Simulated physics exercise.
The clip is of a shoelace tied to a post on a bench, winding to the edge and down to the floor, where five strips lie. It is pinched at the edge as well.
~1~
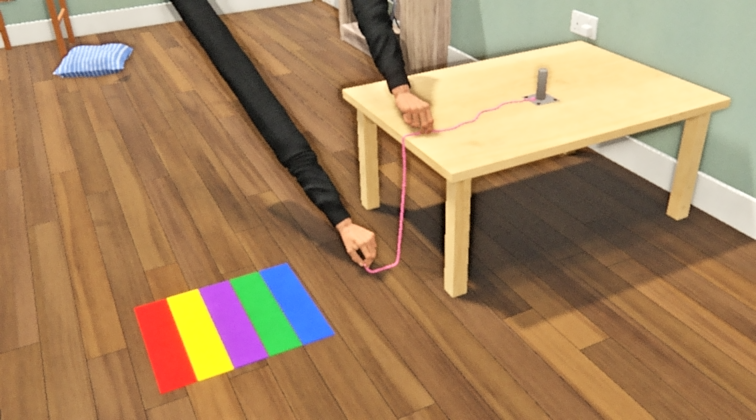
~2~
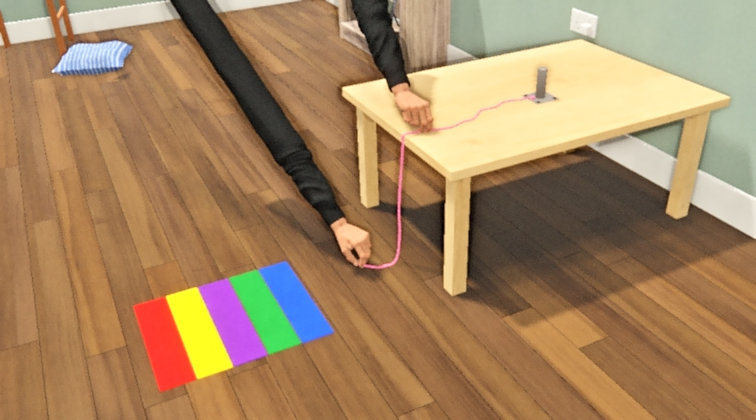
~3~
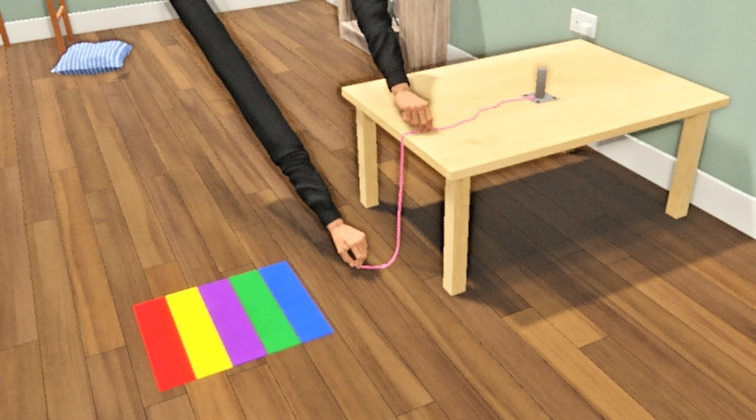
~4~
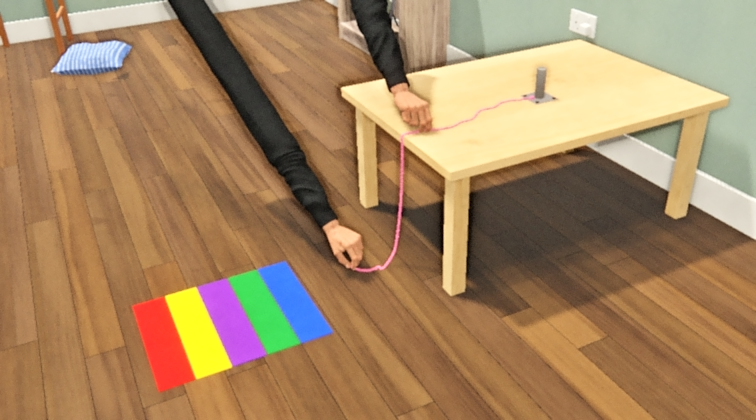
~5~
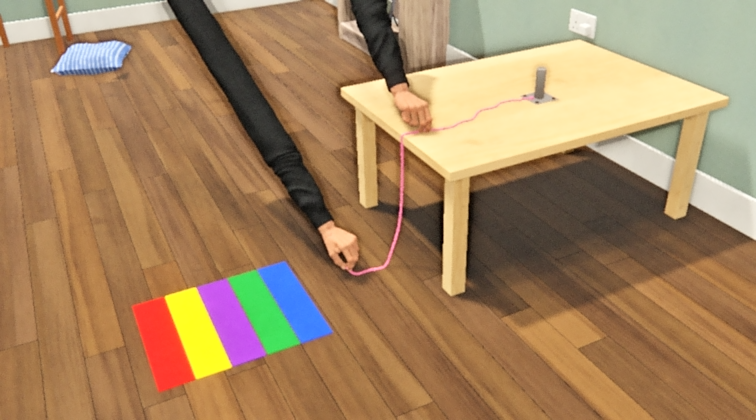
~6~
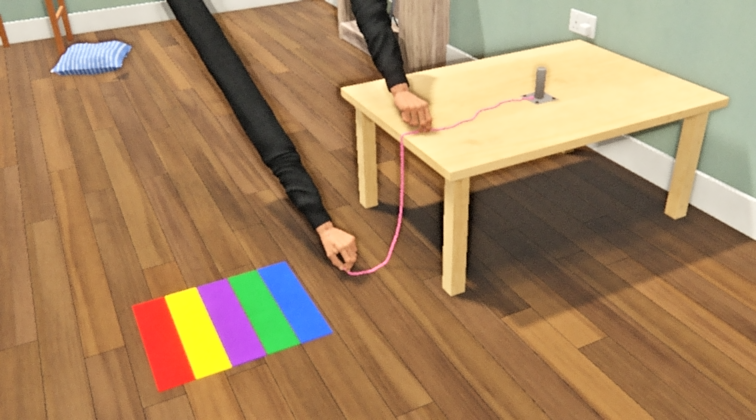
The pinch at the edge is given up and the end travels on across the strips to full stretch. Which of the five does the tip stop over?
The end stops over the green strip.
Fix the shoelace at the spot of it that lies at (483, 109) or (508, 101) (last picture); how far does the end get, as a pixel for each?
Try by try, around (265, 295) and (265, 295).
Soon after, end near (322, 275); short of the strips.
After that, end near (284, 287); over blue.
At the stop, end near (260, 295); over green. It gets as far as the green strip.
